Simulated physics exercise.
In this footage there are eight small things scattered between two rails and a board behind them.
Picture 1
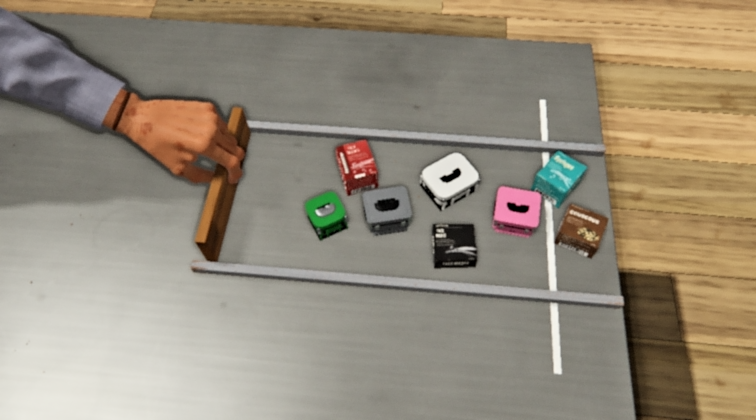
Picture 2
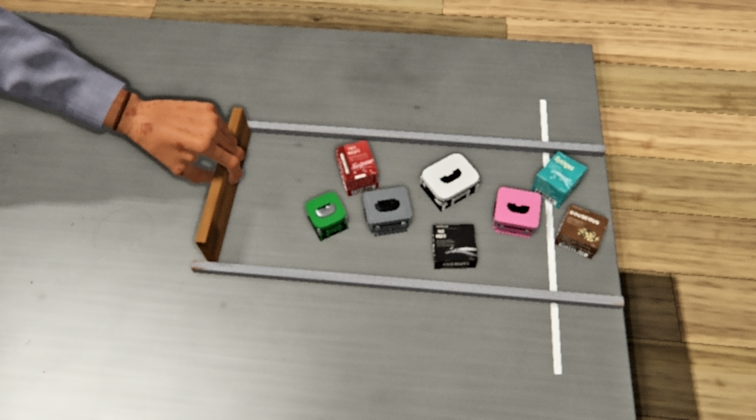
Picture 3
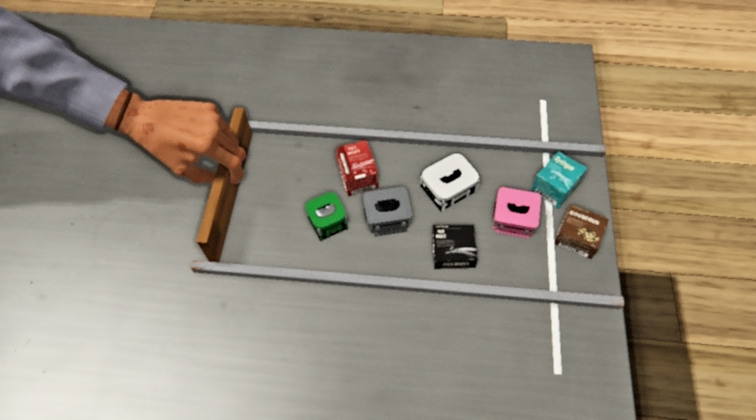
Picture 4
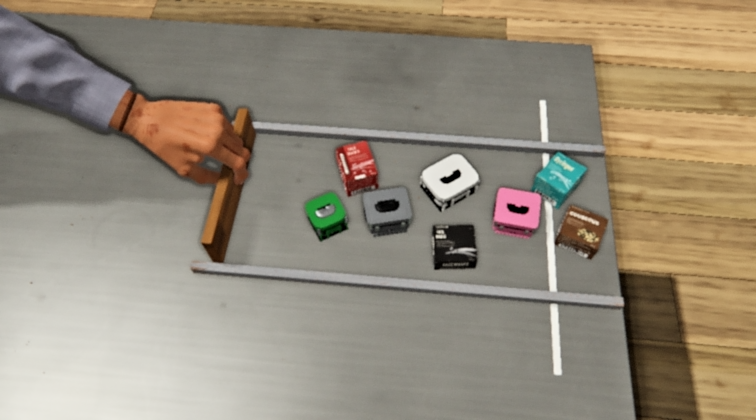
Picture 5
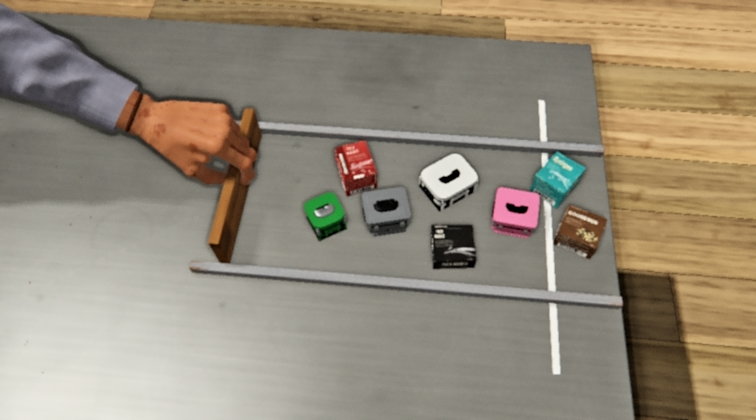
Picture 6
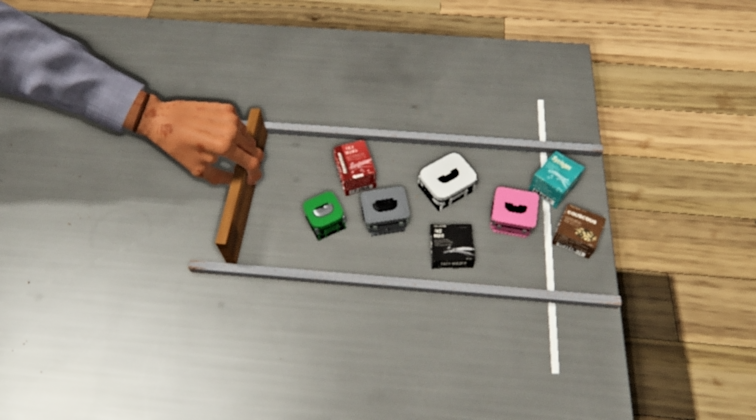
A hand in a grey-blue sleeve reaches in from the upper left and grips a wooden board set between two metal rails on a grey tabletop, seen from above, with wooden flooring beyond. Green, red, grey, white, black, pink, turquoise and brown boxes and cases lie scattered rightward, the last ones near a white line. The hand slides the board slightly right, while the items barely shift.
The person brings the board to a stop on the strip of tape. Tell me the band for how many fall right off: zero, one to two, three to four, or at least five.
The number that tumble down is over two and under five.
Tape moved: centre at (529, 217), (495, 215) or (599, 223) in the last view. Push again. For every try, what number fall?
Counts per try: 2; 1; 8.
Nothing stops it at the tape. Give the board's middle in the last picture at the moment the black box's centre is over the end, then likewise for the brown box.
For the black box, about (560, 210); for the brown box, about (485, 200).
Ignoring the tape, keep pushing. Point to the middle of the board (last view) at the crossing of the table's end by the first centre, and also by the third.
About (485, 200), then (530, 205).
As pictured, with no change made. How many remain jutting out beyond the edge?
Overhanging ones - 3.
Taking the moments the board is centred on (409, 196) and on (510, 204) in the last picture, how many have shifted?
First 5 and then 8.
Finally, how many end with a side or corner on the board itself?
Well, it touches 2.
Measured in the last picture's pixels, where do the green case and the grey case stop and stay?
The green case stops around (569, 251); the grey case around (594, 221).
Soon after, none off yet; brown box at rest near (578, 231); turquoise box at rest near (556, 179); pink case at rest near (513, 213).
After that, none off yet; brown box at rest near (578, 231); turquoise box at rest near (556, 179); pink case moving near (518, 213).
And then, none off yet; brown box tilting well over near (632, 257); turquoise box displaced about its own width near (593, 178); pink case displaced well along near (592, 229).
In the end, the number that fall off is three or four; gone, pink case, turquoise box and brown box.
